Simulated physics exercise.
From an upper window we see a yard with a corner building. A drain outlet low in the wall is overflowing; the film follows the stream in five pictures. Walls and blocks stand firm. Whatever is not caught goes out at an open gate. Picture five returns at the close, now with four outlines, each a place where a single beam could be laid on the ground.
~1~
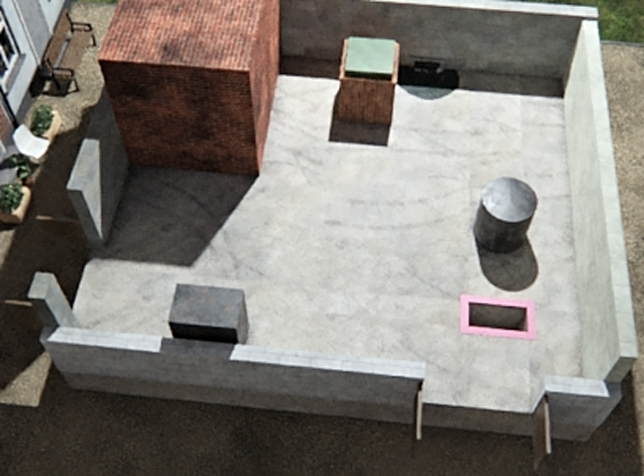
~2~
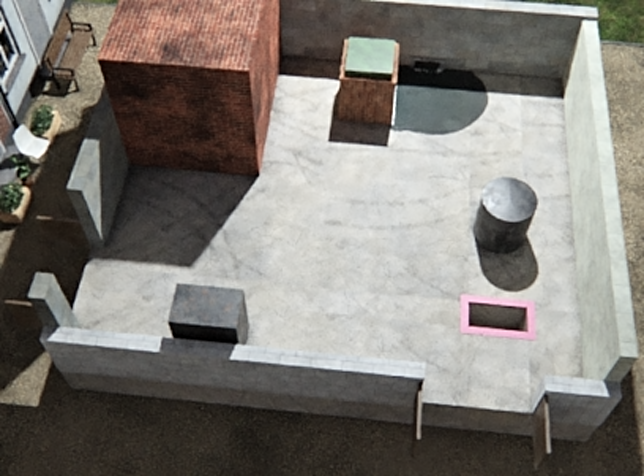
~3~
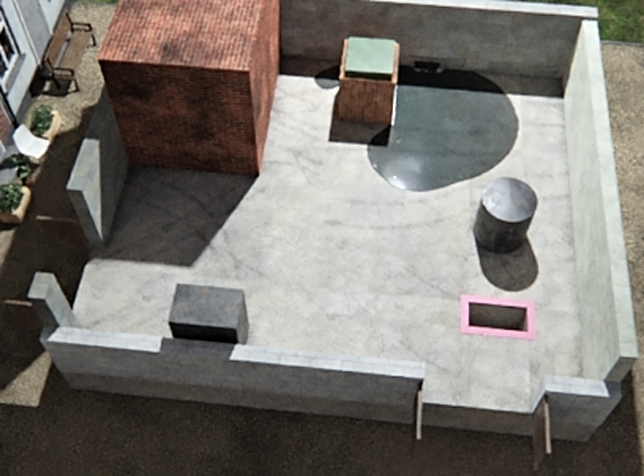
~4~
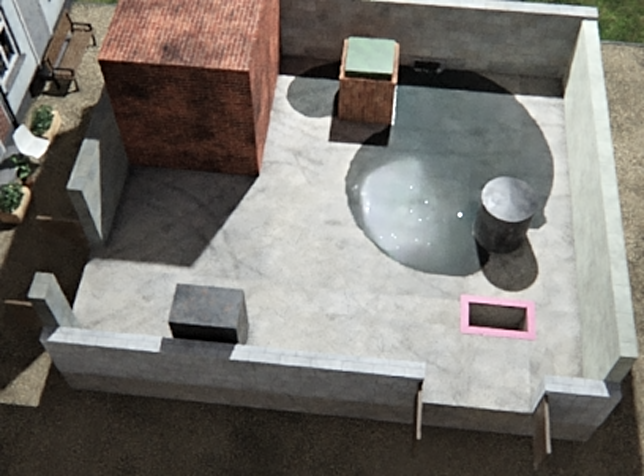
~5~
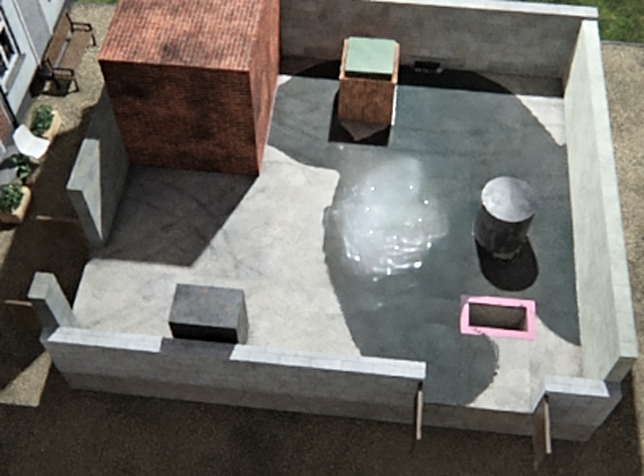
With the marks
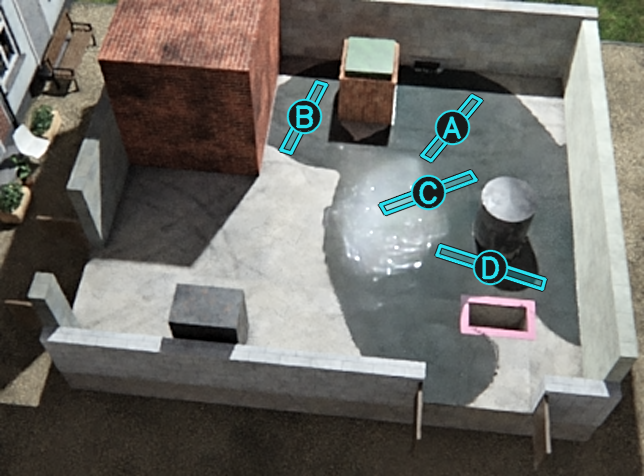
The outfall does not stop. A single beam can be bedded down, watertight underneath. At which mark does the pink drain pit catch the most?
Choose B.
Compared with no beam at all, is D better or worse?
It is worse.
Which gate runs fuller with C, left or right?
The right gate.
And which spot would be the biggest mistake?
Spot D.
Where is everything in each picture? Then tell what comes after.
In the first picture, outfall at (427, 63); pink drain pit at (498, 317); open gate at (475, 393); open gate at (94, 287); front seen at (450, 90), 2 % of the ground wet; pink drain pit still dry.
In the second picture, front seen at (446, 130), 6 % of the ground wet; pink drain pit still dry.
In the third picture, front seen at (417, 185), 14 % of the ground wet; pink drain pit still dry.
In the fourth picture, front seen at (470, 269), 27 % of the ground wet; pink drain pit still dry.
In the fifth picture, front seen at (458, 350), 45 % of the ground wet; pink drain pit taking water.
On the marked copy, A from (426, 158) to (476, 98); B from (285, 151) to (321, 83); C from (383, 209) to (473, 175); D from (438, 250) to (543, 284).
Choosing A, about 13 % of the stream goes into the pink drain pit, about 82 % out by the gates.
Choosing B, about 23 % of the stream goes into the pink drain pit, about 72 % out by the gates.
Choosing C, about 13 % of the stream goes into the pink drain pit, about 83 % out by the gates.
Choosing D, about 6 % of the stream goes into the pink drain pit, about 88 % out by the gates.
